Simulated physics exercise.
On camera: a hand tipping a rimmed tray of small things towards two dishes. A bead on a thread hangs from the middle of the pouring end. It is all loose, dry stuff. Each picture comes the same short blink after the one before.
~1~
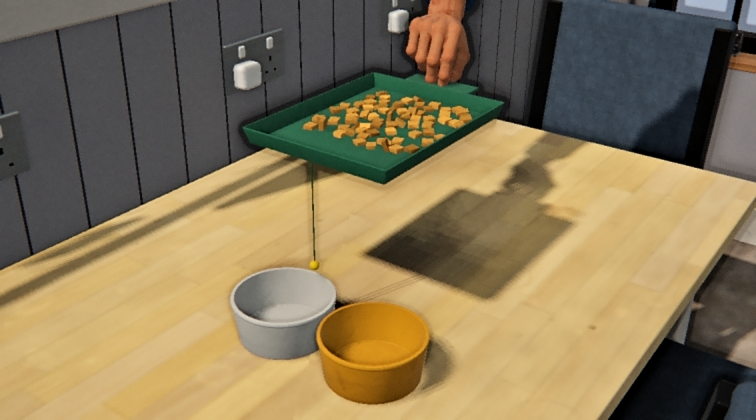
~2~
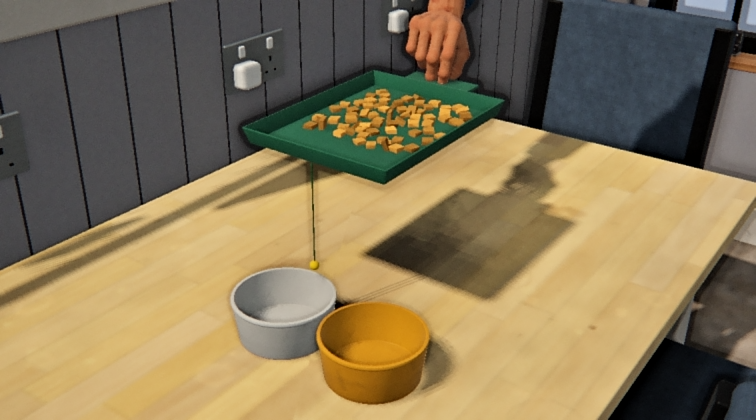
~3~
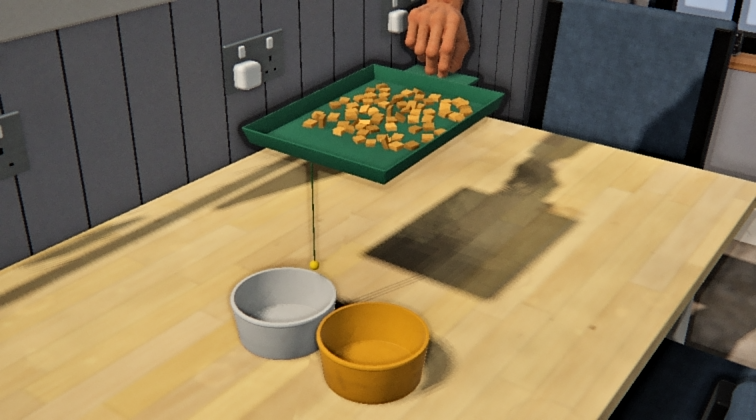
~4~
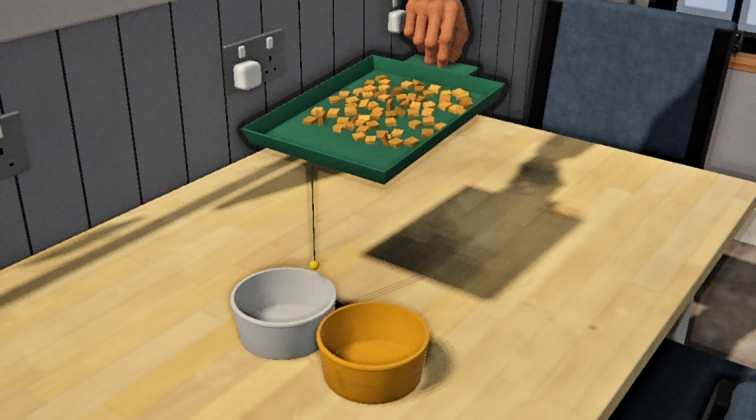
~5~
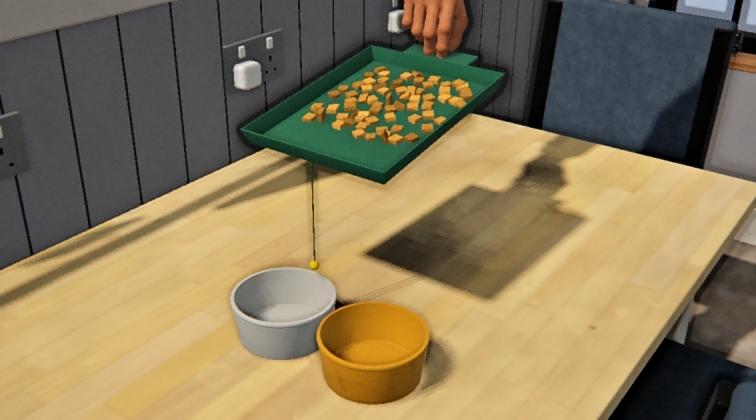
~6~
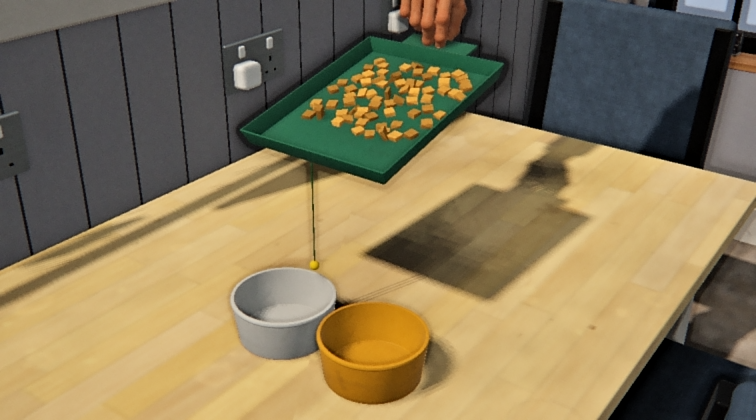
On a pale wooden table beside dark panelled walls with white plugs in sockets, seen from above at an angle, a grey dish sits left of an orange one, with dark blue chairs at right. Above them, a hand holds a green rimmed tray of small golden-brown cubes, a yellow bead hanging on a thread beneath its near end. The hand gradually tilts the tray slightly, while the dishes, bead and camera stay still.
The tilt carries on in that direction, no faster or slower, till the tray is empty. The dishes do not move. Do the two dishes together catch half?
Caught overall: The larger part.
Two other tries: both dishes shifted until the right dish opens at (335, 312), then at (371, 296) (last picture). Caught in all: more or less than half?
At the first place more than half, at the second under half.
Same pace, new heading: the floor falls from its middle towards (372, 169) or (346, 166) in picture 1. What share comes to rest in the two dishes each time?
About 50 and 80 per cent.
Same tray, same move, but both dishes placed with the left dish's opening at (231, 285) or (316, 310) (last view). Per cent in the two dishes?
About 90 and 50 per cent.
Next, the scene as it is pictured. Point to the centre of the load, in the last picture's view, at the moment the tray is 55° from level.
Near (318, 144).
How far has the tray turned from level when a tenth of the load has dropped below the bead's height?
At about 95°.
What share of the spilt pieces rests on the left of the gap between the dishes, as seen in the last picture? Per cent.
Close to 100 per cent.
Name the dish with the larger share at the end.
More ends in the dish on the left.
Just after the last frame, tray tipped steeply; almost all on the tray; about a tenth in the air.
A moment on, tray tipped right over; the larger part on the tray; just a few in the right dish; about a tenth in the left dish; just a few outside both; about a tenth in the air.
Further on, tray tipped past a quarter turn; roughly a quarter in the right dish; roughly half in the left dish; roughly a quarter outside both.
When it is over, tray tipped past a quarter turn; roughly a quarter in the right dish; roughly half in the left dish; roughly a quarter outside both.
